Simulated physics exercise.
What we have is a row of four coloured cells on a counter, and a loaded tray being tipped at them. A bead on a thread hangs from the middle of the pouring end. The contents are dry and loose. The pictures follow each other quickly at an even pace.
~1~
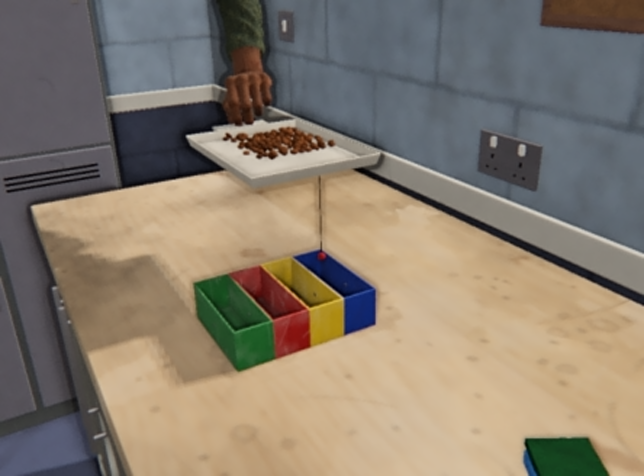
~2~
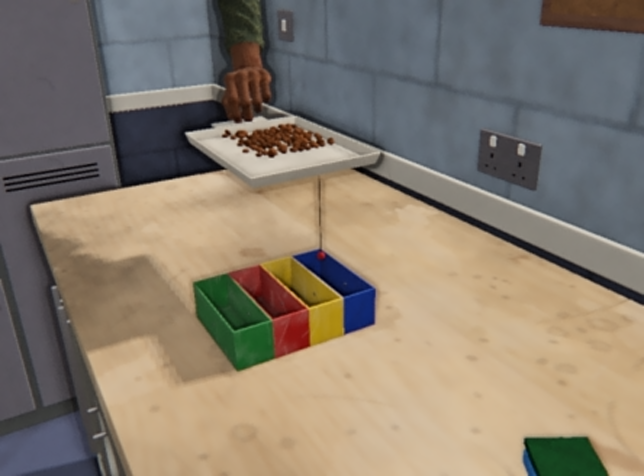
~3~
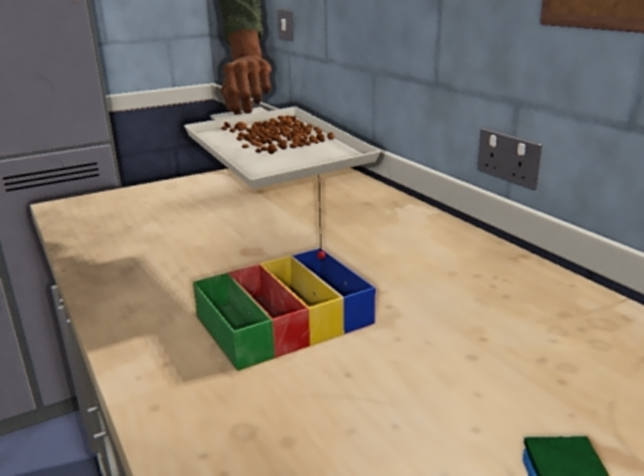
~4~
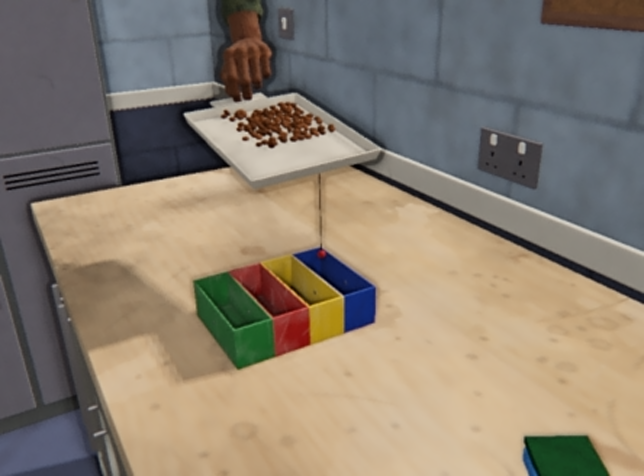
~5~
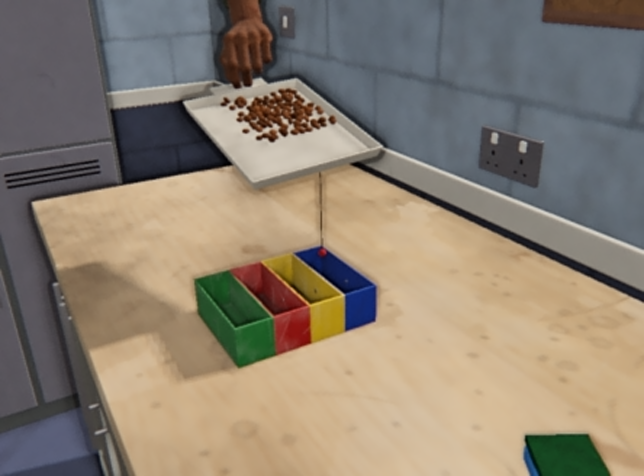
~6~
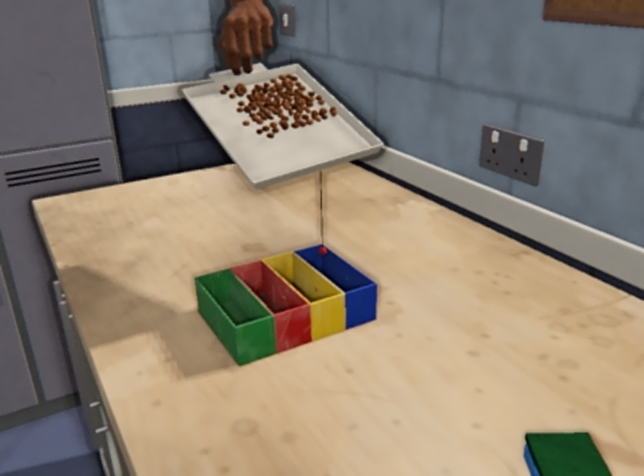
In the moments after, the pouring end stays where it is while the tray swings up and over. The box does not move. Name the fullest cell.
The red cell gets the most.
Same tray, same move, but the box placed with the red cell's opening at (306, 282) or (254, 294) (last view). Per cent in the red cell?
Roughly 30 per cent, and 20 per cent.
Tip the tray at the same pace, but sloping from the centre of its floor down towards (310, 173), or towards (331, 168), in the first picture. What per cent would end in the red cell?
Near 10 % and 0 %.
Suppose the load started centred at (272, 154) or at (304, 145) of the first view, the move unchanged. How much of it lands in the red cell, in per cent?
About 50 and 40 per cent.
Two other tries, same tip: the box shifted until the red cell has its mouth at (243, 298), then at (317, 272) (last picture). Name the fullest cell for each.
One: The yellow cell. Two: The green cell.
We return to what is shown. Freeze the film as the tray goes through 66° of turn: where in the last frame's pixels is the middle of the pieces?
Close to (290, 184).
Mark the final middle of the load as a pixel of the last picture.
Close to (291, 323).
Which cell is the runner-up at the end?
Second comes the cell in yellow.
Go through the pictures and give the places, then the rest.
In the first frame, corners of the pouring end (253, 176) and (376, 153), level; middle of the load (283, 141), bits of dog kibble; bead on its thread (321, 256); green cell (255, 343); red cell (292, 331); yellow cell (327, 319); blue cell (360, 308).
In the second frame, corners of the pouring end (253, 176) and (376, 152), level; middle of the load (283, 138).
In the third frame, corners of the pouring end (253, 177) and (376, 151), tipped barely, lowest at the left corner; middle of the load (282, 132).
In the fourth frame, corners of the pouring end (254, 178) and (377, 148), tipped a little, lowest at the left corner; middle of the load (283, 122).
In the fifth frame, corners of the pouring end (255, 179) and (378, 146), tipped a little, lowest at the left corner; middle of the load (283, 112).
In the sixth frame, corners of the pouring end (255, 180) and (379, 143), tipped clearly, lowest at the left corner; middle of the load (284, 102); green cell (256, 337); red cell (293, 325); yellow cell (328, 314); blue cell (361, 303).
Just after the last frame, tray tipped steeply; roughly two thirds on the tray; just a few in the red cell; roughly a third falling or outside the box.
A moment on, tray tipped past a quarter turn; about a tenth on the tray; roughly a third in the red cell; roughly a quarter in the yellow cell; about a tenth in the blue cell; about a tenth in the green cell; roughly a quarter falling or outside the box.
Further on, tray tipped past a quarter turn; roughly a third in the red cell; roughly a quarter in the yellow cell; about a tenth in the blue cell; about a tenth in the green cell; about a tenth falling or outside the box.
When it is over, tray tipped past a quarter turn; roughly a third in the red cell; roughly a quarter in the yellow cell; about a tenth in the blue cell; about a tenth in the green cell; about a tenth outside the box.
